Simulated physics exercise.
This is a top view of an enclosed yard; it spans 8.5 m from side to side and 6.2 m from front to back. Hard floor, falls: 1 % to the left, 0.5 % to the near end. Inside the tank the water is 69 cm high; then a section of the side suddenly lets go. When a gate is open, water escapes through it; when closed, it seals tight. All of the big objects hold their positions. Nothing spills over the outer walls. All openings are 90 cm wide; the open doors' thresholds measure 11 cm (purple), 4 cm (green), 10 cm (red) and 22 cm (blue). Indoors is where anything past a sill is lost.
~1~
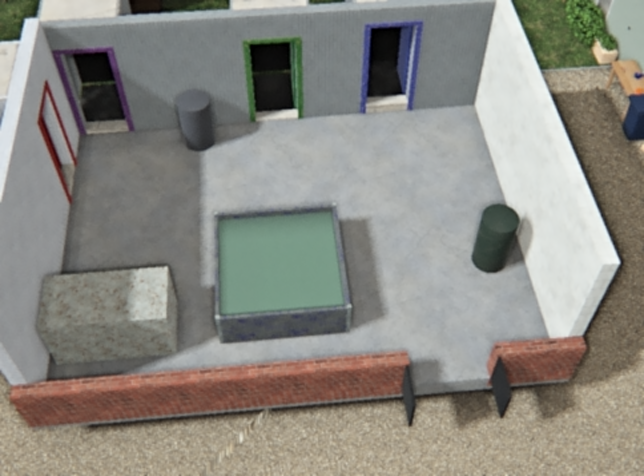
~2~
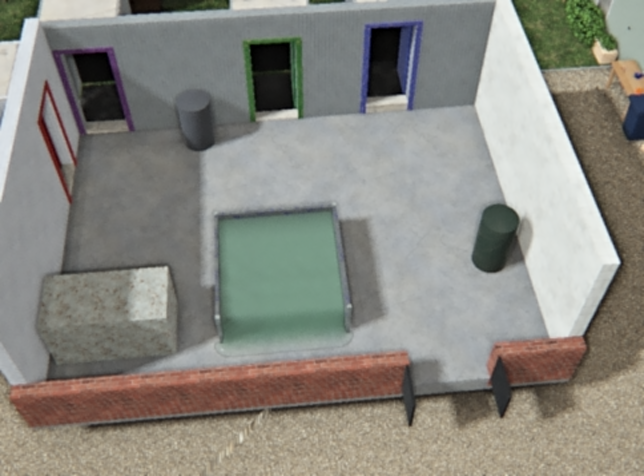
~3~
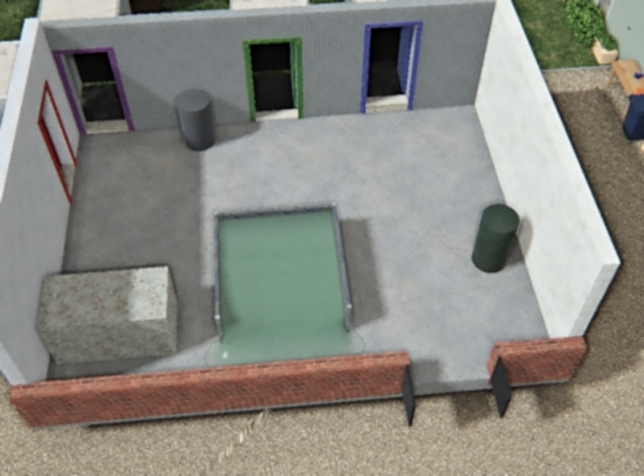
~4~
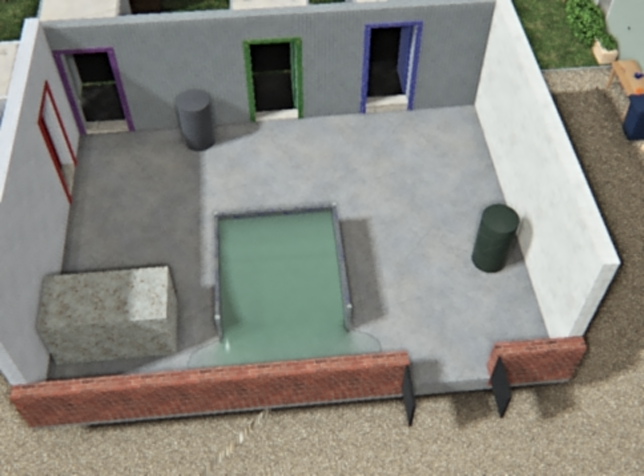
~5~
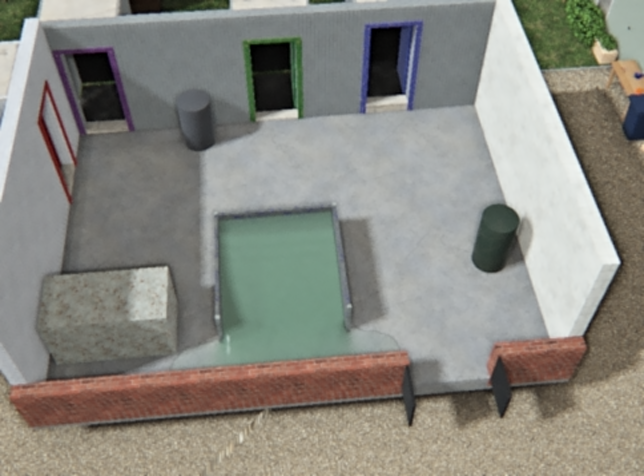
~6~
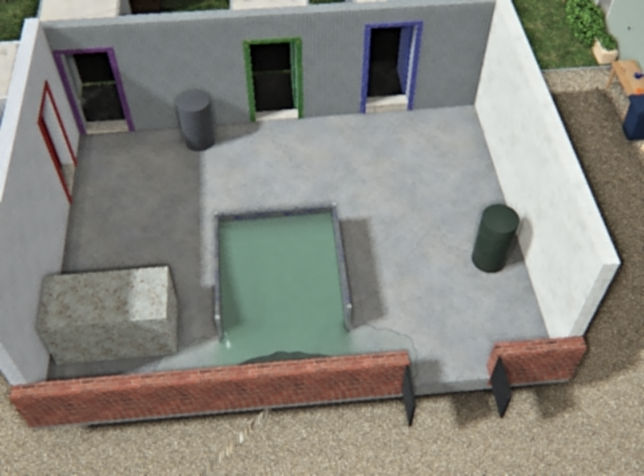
A walled yard with a brick front held a square tank of green water; the tank's front side vanished, and the water poured out toward the brick wall, then spread sideways along it.
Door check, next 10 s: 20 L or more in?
One by one: Purple door: Under the set amount; green door: Under the set amount; red door: Under the set amount; blue door: Under the set amount.
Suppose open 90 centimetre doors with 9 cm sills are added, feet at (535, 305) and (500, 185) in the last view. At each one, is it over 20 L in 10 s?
Exceeded, within it.
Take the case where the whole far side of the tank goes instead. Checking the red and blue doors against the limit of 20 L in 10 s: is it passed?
Door red goes beyond, door blue stays within.
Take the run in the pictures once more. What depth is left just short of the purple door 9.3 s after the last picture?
I'd put it at around 9.5 cm deep.
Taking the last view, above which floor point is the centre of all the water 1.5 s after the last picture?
At roughly (274, 334).
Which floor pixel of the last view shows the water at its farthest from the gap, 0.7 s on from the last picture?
That's around (44, 406) in the last picture.
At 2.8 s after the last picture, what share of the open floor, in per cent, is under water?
Around 45 per cent.
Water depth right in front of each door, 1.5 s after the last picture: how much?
Depths: Purple door 0 cm, green door 0 cm, red door 0 cm, blue door 0 cm.
Then, 0.7 s after the last picture water covers 15 % of the floor and is deepest (53 cm) near (277, 384); purple door not reached, green door not reached, red door not reached, blue door not reached.
Then, 1.5 s after the last picture water covers 25 % of the floor and is deepest (57 cm) near (46, 386); purple door not reached, green door not reached, red door not reached, blue door not reached.
Then, 2.8 s after the last picture water covers 45 % of the floor and is deepest (42 cm) near (44, 406); purple door not reached, green door not reached, red door 3 cm at the sill, 0 L in, blue door not reached.
Then, 5.3 s after the last picture water covers 75 % of the floor and is deepest (21 cm) near (222, 389); purple door 6 cm at the sill, 0 L in, green door not reached, red door 2 cm at the sill, 0 L in, blue door 6 cm at the sill, 0 L in.
Then, 9.3 s after the last picture water covers 95 % of the floor and is deepest (12 cm) near (287, 373); purple door 10 cm at the sill, 2 L in, green door 5 cm at the sill, 6 L in, red door 9 cm at the sill, 6 L in, blue door 3 cm at the sill, 0 L in.
